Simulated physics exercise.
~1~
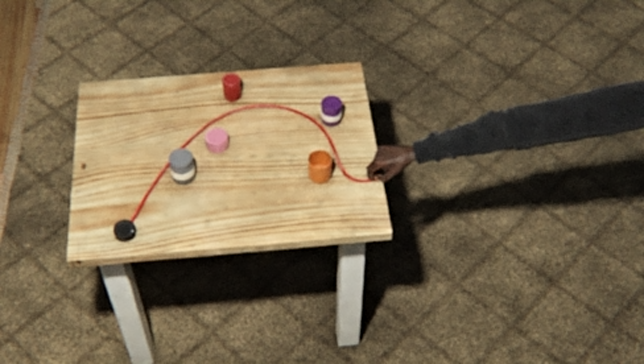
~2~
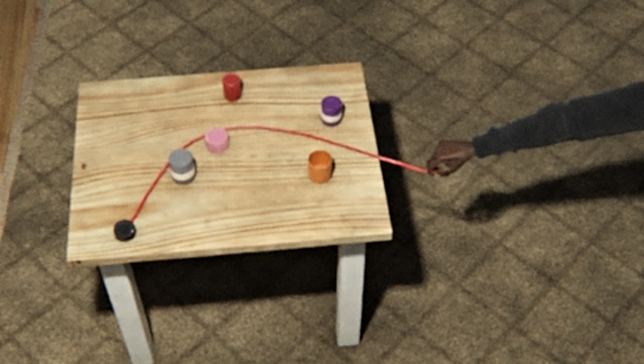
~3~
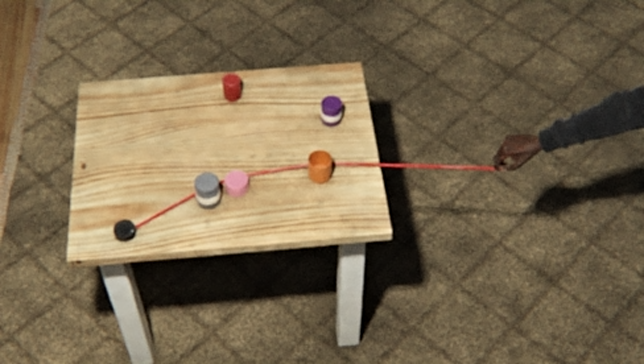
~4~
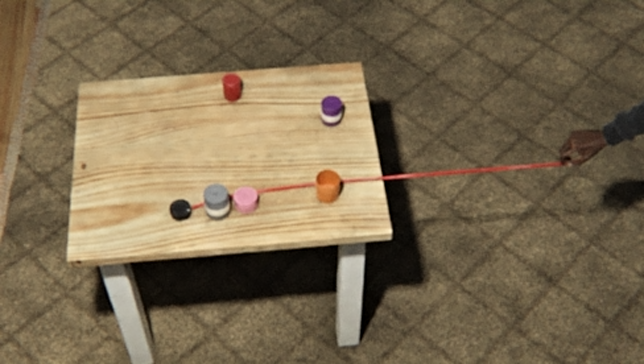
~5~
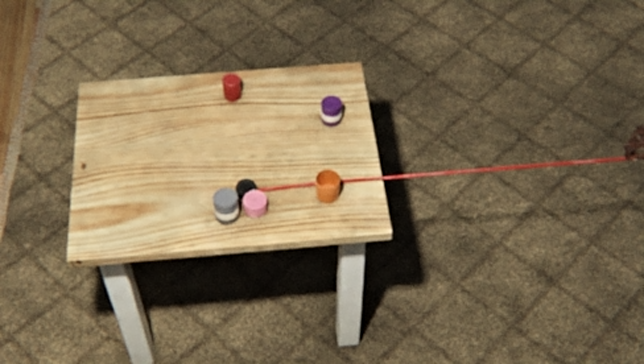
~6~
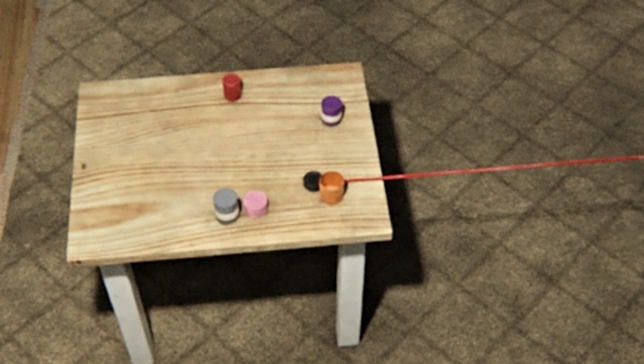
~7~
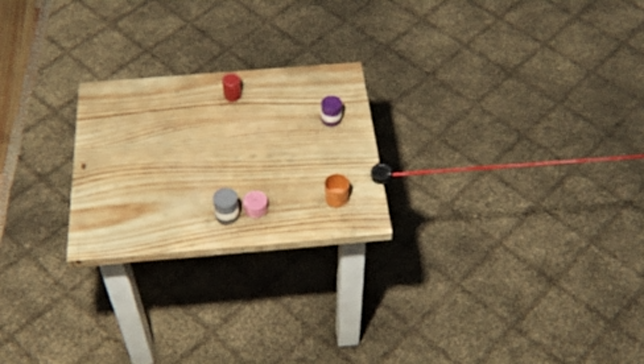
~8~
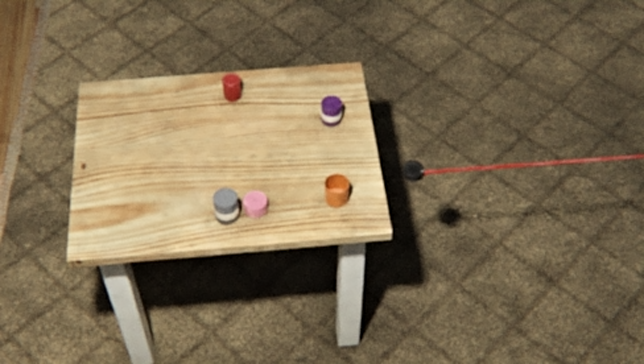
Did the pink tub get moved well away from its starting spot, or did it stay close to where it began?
The pink tub was moved well away from its starting spot, ending up beside the grey tin nearer the front of the table, while the orange cup shifted much less.
